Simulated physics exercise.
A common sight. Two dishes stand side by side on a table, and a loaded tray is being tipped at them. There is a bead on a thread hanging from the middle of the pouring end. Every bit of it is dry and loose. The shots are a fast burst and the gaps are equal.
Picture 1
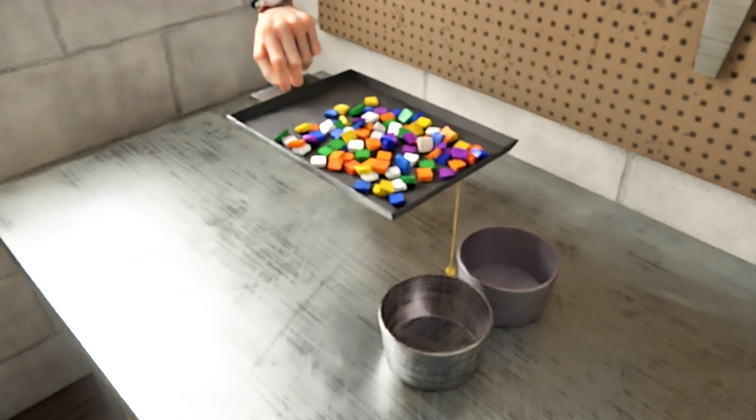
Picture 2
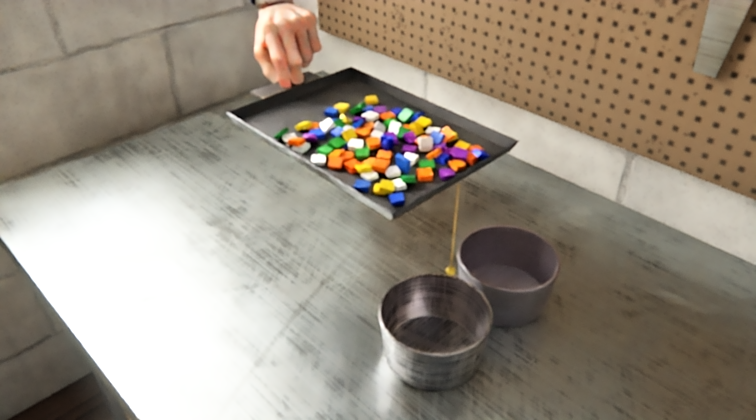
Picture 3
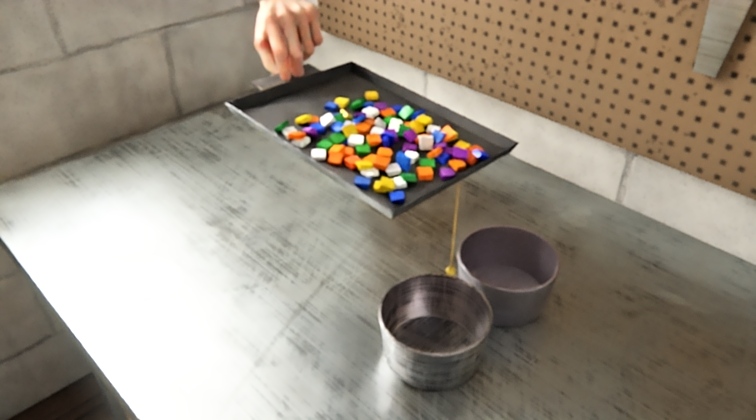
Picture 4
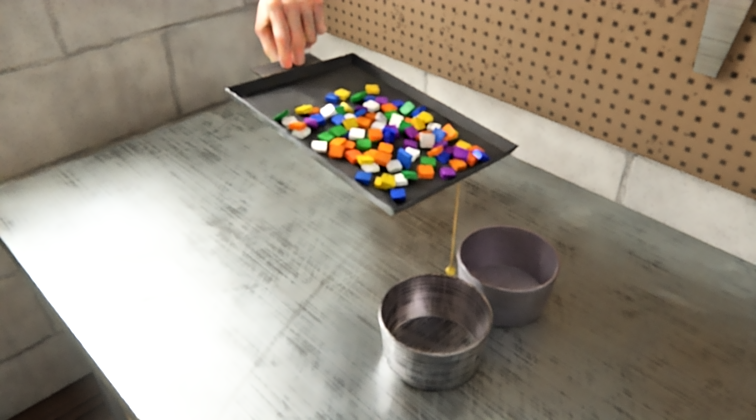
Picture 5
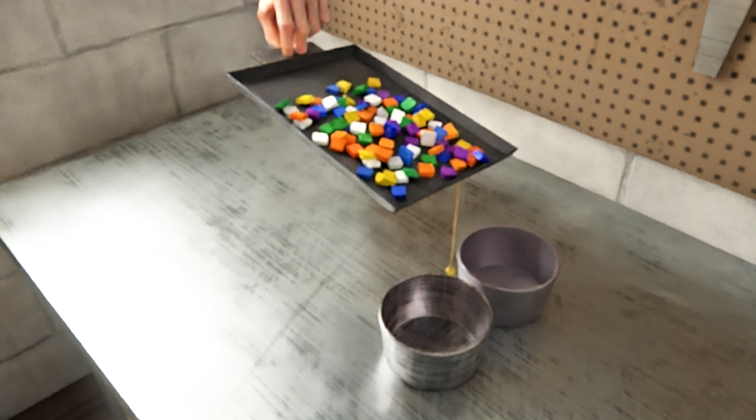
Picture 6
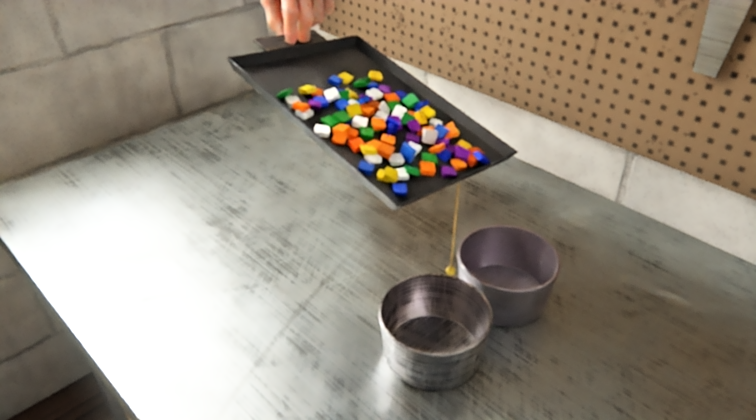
In this clip, a hand lifts the far end of a dark tray loaded with colourful mosaic tiles, gradually tilting it above two round dishes on a table, while the tiles shift slightly and a bead hangs from a thread.
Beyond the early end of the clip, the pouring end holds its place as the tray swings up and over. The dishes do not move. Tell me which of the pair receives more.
The right-hand one receives more.
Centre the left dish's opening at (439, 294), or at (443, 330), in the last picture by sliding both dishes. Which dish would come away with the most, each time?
The first time the right-side one comes out ahead, the second time the right-side one.
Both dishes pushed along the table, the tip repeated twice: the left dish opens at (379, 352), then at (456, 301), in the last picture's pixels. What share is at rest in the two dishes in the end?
Around 30 percent the first time, around 90 percent the second.
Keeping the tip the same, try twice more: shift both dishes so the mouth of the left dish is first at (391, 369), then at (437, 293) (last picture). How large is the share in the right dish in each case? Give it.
Close to 20 in a hundred, then close to 80 in a hundred.
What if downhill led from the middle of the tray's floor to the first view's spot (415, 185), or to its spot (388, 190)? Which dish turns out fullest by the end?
Case one: The dish to the left. Case two: The dish to the left.
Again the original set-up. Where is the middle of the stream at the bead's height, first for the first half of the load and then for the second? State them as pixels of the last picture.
(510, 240), then (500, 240).
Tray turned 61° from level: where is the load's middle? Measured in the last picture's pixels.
Check around (479, 150) in the last picture.
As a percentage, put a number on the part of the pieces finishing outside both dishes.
10 per cent.
Soon, tray tipped steeply; most on the tray; a stray few in the right dish; a small part in the air.
A while on, tray tipped past a quarter turn; a small part in the left dish; most in the right dish; a small part outside both; a stray few in the air.
Towards the end, tray tipped past a quarter turn; a small part in the left dish; most in the right dish; a small part outside both.
Finally, tray tipped past a quarter turn; a small part in the left dish; most in the right dish; a small part outside both.
